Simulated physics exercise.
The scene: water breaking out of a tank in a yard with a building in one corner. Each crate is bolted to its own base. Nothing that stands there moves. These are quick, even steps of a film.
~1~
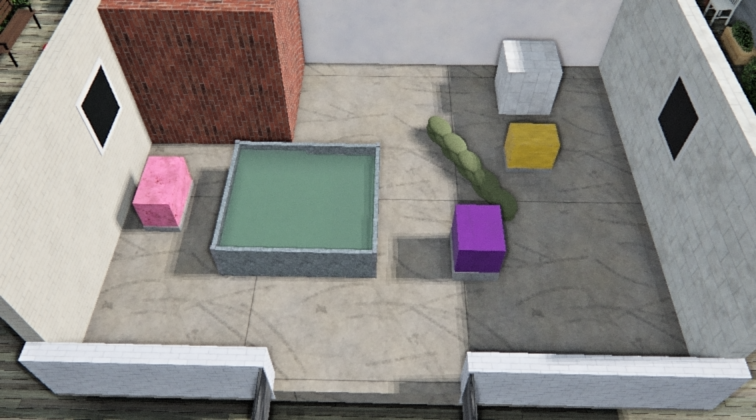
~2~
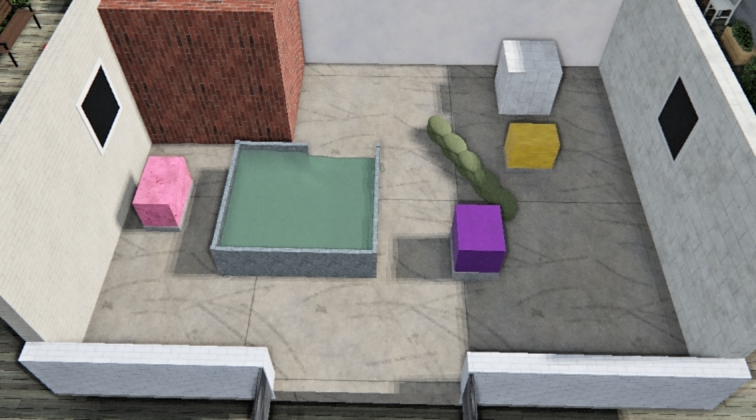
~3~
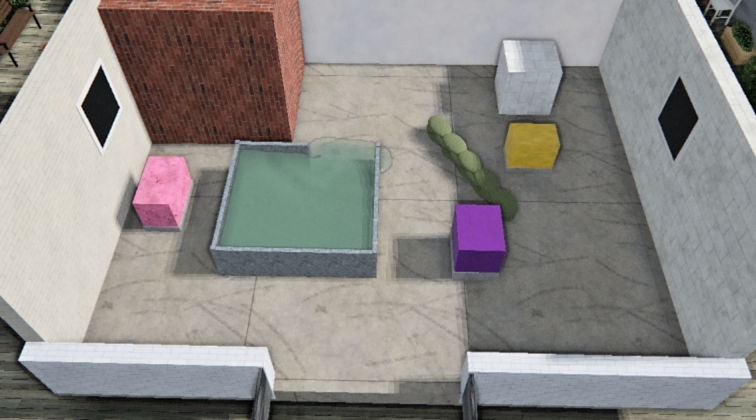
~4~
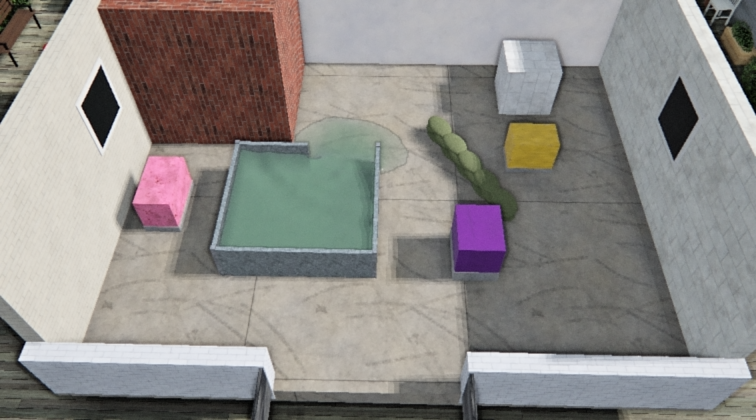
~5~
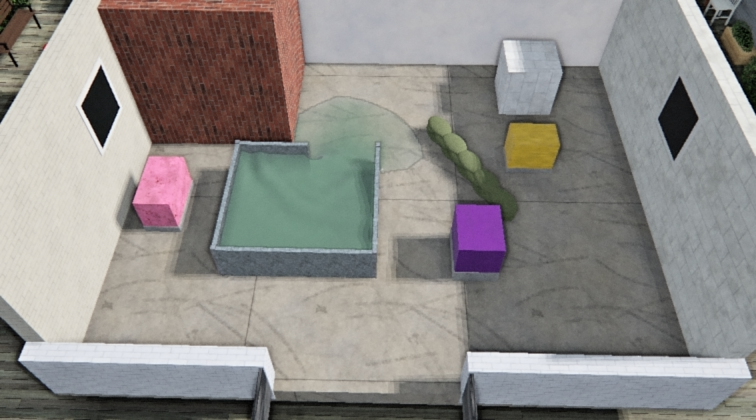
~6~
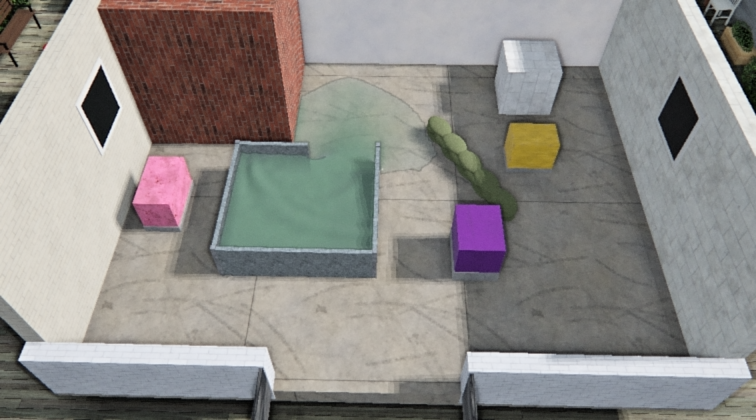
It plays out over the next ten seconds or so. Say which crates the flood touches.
The purple crate escapes dry; the pink crate escapes dry; the yellow crate is wetted.
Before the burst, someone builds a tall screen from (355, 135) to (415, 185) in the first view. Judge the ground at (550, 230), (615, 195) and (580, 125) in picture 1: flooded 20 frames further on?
In turn: No water, no water, free of water.
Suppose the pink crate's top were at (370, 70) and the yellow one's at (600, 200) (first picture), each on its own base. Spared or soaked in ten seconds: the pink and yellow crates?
Then: The pink one gets wet; the yellow one is topped.
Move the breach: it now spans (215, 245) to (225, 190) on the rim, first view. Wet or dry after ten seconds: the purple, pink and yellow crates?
In short: The purple crate is spared; the pink crate is wetted; the yellow crate keeps dry.
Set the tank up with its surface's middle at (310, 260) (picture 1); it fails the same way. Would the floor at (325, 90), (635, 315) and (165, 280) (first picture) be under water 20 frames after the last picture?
As listed: Under water, dry, clear.
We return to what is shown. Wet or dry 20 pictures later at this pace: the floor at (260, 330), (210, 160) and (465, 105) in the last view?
As listed: Free of water, free of water, flooded.
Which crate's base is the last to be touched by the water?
Last comes the pink one.
A moment on, water covers 15 % of the floor; the purple crate not reached, the pink crate not reached, the yellow crate not reached.
Next, water covers 20 % of the floor; the purple crate not reached, the pink crate not reached, the yellow crate not reached.
Then, water covers 25 % of the floor; the purple crate water round its plinth, the pink crate not reached, the yellow crate not reached.
Later, water covers 50 % of the floor; the purple crate water round its plinth, the pink crate water round its plinth, the yellow crate water round its plinth.
In the end, water covers 80 % of the floor; the purple crate stayed above the water, the pink crate stayed above the water, the yellow crate was topped.
